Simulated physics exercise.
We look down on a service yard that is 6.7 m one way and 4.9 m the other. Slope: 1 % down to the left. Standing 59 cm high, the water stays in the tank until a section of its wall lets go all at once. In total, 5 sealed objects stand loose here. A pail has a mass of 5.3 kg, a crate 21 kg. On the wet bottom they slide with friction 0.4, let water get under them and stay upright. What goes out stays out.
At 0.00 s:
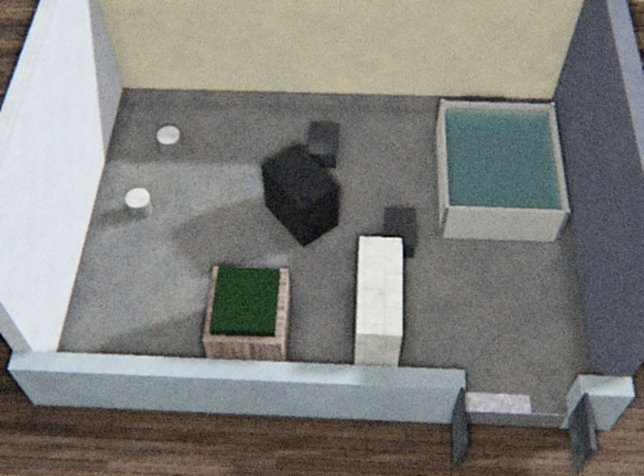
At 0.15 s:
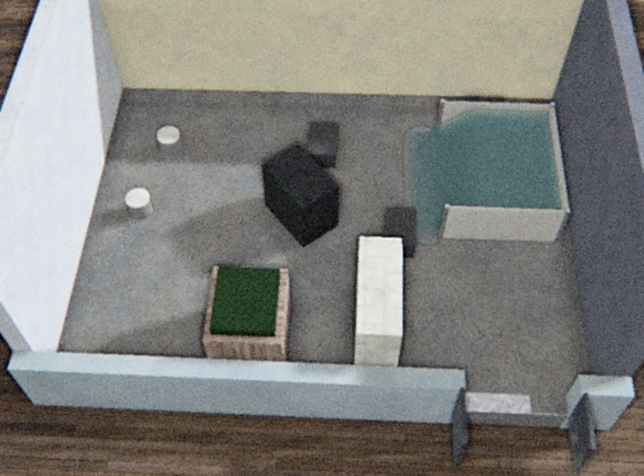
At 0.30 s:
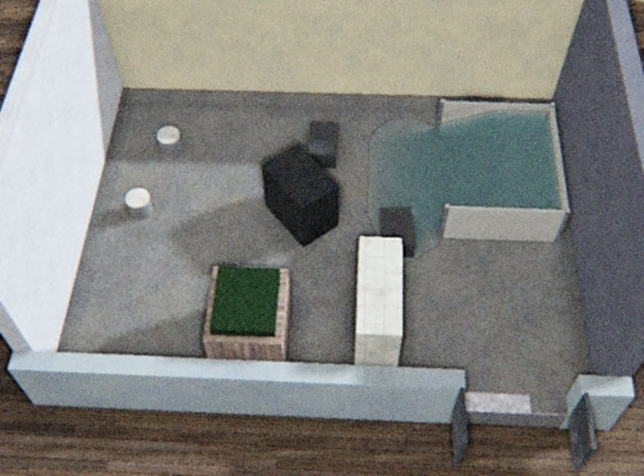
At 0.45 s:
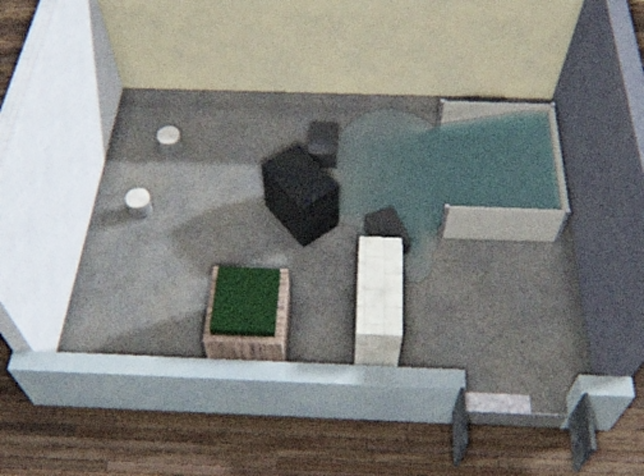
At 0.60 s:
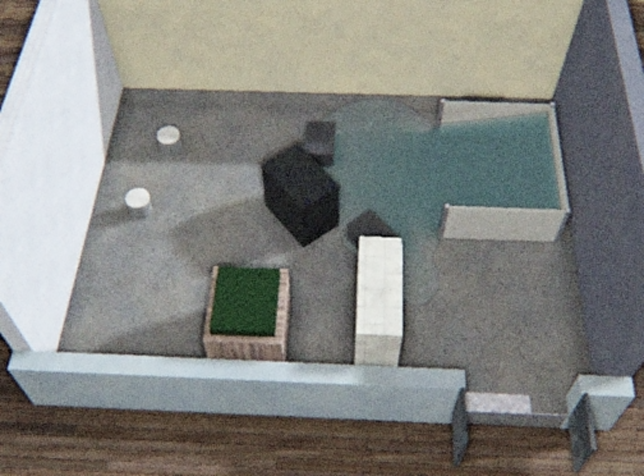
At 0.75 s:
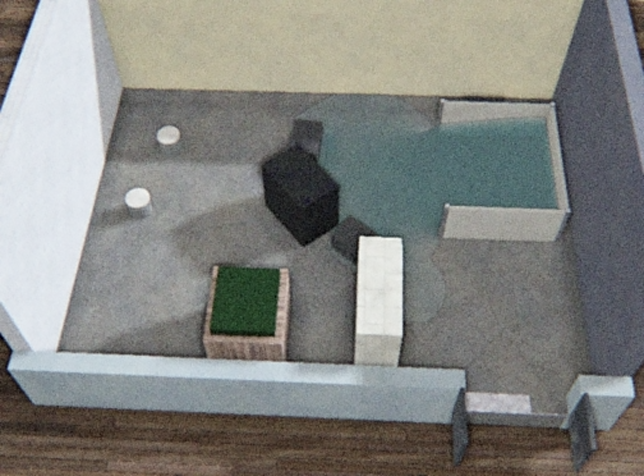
The video shows water spreading leftward across a walled yard from a tank whose left side is open after the start; the dark crate near the white block slides left, then another dark crate farther back shifts slightly left.
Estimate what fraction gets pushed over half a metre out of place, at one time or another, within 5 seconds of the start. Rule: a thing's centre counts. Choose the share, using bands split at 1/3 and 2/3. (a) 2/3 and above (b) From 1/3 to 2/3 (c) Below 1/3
a, 2/3 and above.
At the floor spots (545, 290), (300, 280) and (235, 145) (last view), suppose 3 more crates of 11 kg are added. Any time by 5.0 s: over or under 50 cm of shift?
Result, one by one: Not exceeded, exceeded and exceeded.
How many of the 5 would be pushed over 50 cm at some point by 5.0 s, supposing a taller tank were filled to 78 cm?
Then the count would be 4.
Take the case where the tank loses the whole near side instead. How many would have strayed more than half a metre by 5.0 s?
Then it comes to 0 of them.
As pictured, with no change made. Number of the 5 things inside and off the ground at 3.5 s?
Total: 2.
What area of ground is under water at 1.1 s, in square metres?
Somewhere about 11.0 m2, give or take.
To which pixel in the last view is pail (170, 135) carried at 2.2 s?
It ends up close to (117, 134).
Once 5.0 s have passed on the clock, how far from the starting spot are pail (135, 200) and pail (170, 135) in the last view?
In turn: 250 cm, 250 cm.
After 1.1 s 2 of 5 are over 50 cm from their spots; 0 afloat.
After 2.2 s 3 of 5 are over 50 cm from their spots; 1 afloat.
After 3.5 s 3 of 5 are over 50 cm from their spots; 2 afloat.
After 5.0 s 4 of 5 are over 50 cm from their spots, and 4 have been at some point; 3 afloat.
